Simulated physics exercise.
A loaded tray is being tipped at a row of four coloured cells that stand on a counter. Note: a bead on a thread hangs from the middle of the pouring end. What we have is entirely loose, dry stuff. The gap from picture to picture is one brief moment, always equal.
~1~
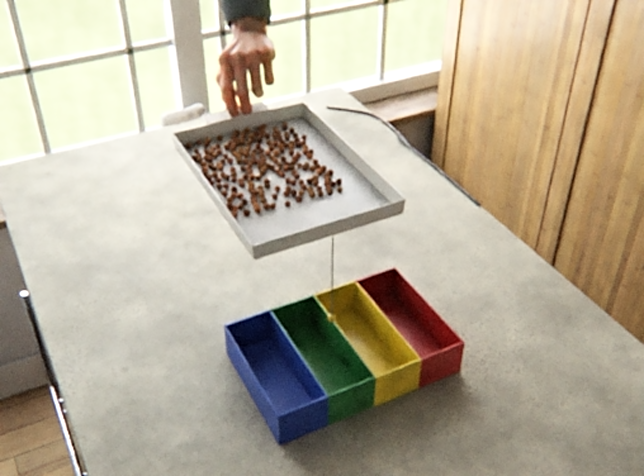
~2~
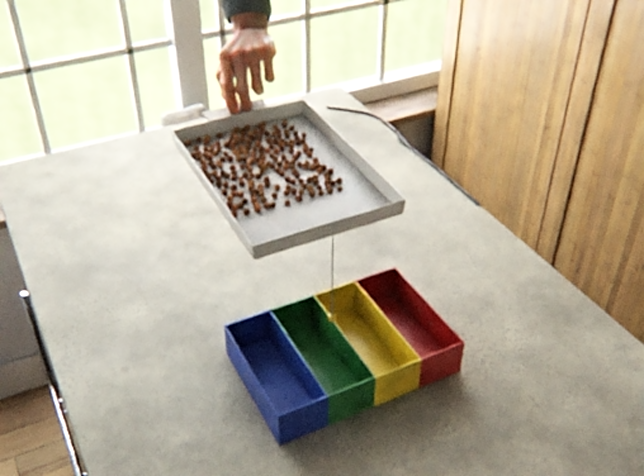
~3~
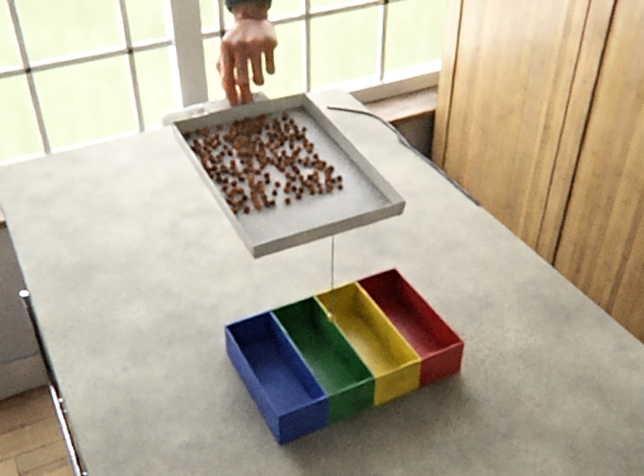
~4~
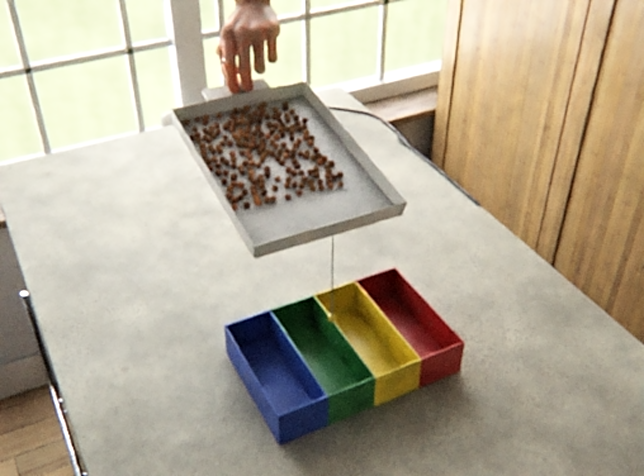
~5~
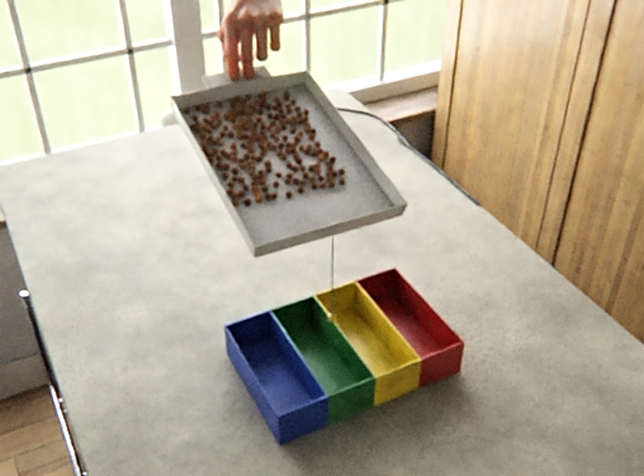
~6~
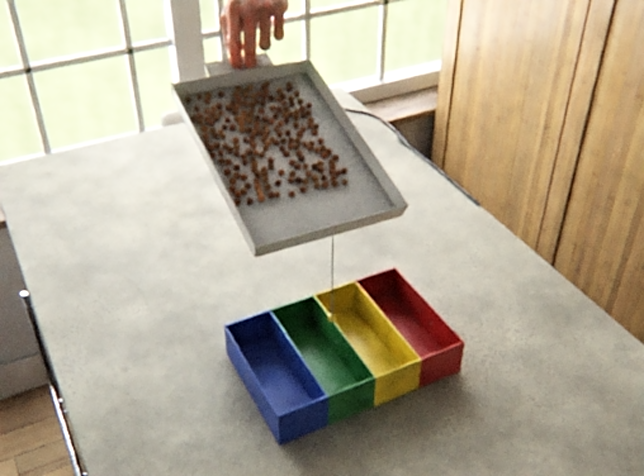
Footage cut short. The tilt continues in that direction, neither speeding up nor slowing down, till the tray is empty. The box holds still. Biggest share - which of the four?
Yellow.
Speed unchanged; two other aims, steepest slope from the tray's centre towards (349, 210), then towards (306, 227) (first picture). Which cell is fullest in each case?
For the first aim it is the red cell, and for the second it is that blue cell.
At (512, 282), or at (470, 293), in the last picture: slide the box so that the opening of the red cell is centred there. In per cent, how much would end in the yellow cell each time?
Respectively 0 percent and 10 percent.
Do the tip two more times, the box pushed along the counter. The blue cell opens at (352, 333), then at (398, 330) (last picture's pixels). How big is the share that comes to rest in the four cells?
Estimate: 70 % first, 50 % second.
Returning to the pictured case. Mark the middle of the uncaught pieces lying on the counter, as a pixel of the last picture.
Near (461, 400).
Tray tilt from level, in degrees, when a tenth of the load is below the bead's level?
About 75 degrees.
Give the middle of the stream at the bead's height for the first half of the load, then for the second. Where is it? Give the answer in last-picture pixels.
Around (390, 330), followed by around (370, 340).
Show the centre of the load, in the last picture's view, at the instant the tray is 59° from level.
Centre estimate: (346, 222).
Shortly afterwards, tray tipped steeply; the bulk on the tray; only a few in the green cell; a little falling or outside the box.
Next, tray tipped right over; the bulk on the tray; only a few in the green cell; only a few in the yellow cell; only a few in the red cell; only a few in the blue cell; a little falling or outside the box.
Some moments later, tray tipped past a quarter turn; near a third in the yellow cell; near a quarter in the red cell; near a quarter in the green cell; a little in the blue cell; a little falling or outside the box.
In the end, tray tipped past a quarter turn; near a third in the yellow cell; near a quarter in the red cell; near a quarter in the green cell; a little in the blue cell; a little outside the box.
